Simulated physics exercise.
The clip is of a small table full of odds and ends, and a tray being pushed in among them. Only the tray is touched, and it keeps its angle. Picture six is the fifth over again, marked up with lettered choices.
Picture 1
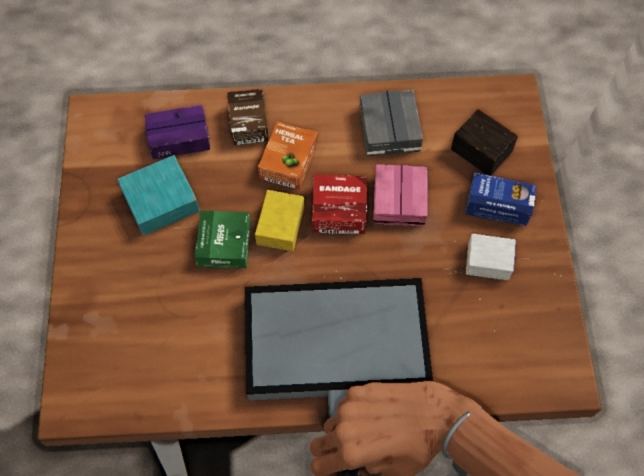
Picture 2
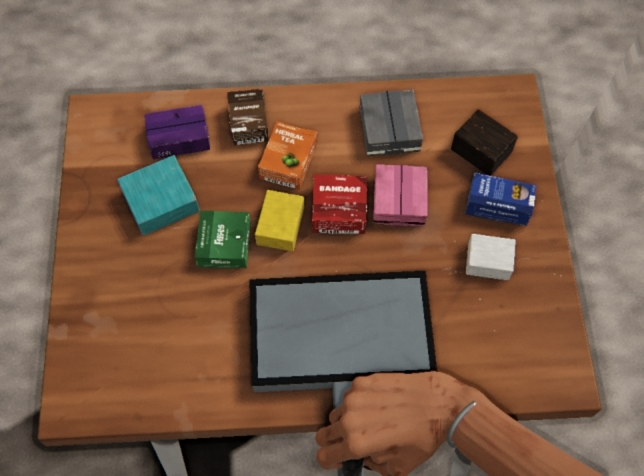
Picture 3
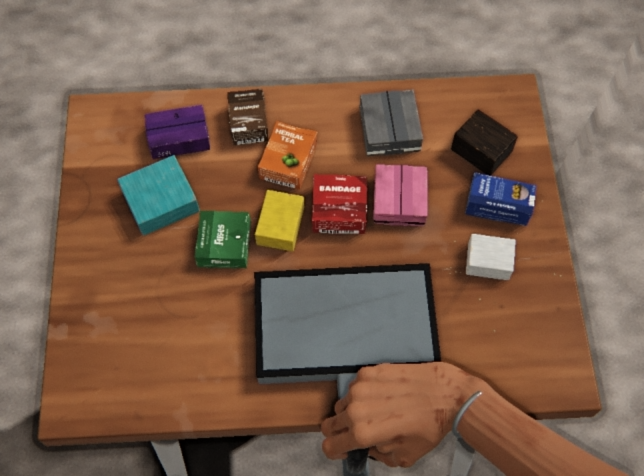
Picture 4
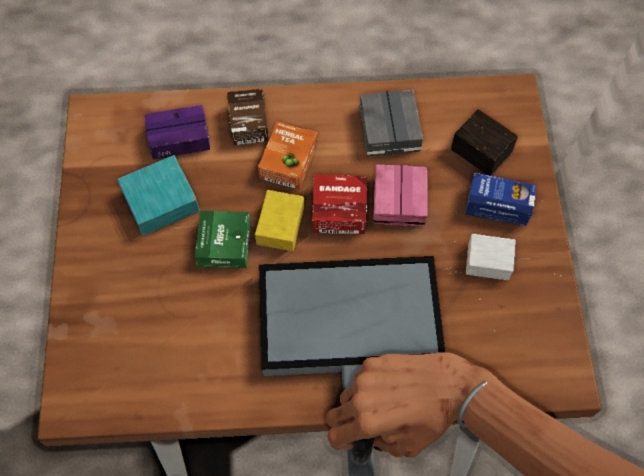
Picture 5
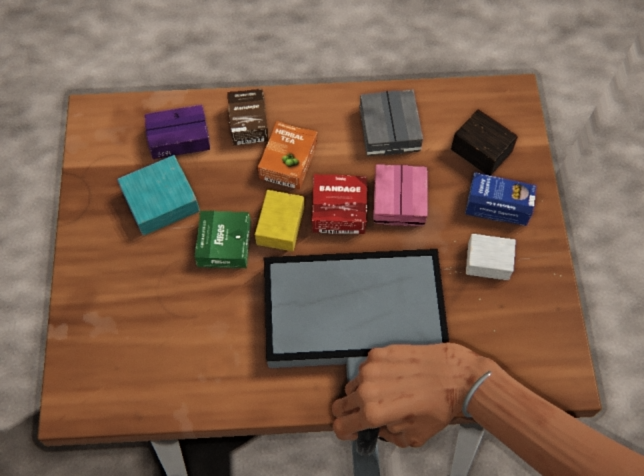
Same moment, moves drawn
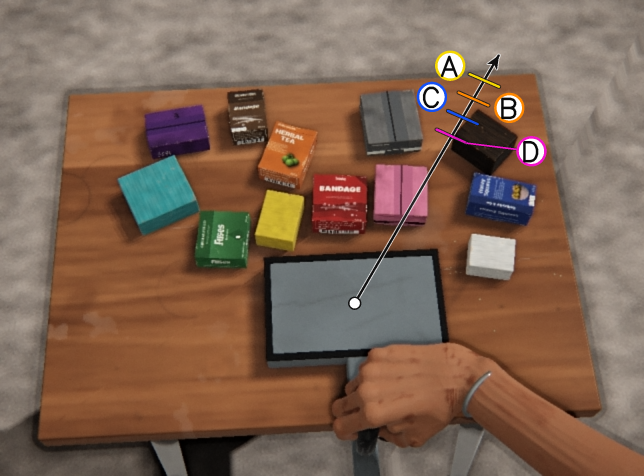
A hand slides a grey tray slowly up the wooden table toward the colourful boxes.
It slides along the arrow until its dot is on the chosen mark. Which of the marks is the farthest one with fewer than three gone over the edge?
As far as mark D.
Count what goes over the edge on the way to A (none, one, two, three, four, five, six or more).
In all, five.
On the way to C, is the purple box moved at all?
By then, no.
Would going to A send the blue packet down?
Yes.
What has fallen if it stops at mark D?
It is the grey box.
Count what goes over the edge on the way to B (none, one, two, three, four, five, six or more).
By then, five.
On the copy, A at (484, 80); B at (473, 99); C at (463, 118); D at (452, 136); the arrow from (355, 303) to (498, 55); the white dot at (355, 303).
On D. First, tray (391, 245); blue packet (506, 197); white block (501, 252).
Then, tray (426, 184); grey box (399, 73); blue packet (532, 185).
Finally, tray (450, 143); grey box over the edge; blue packet (555, 174); one fallen.
By contrast, A drops five; B drops five; C drops five.
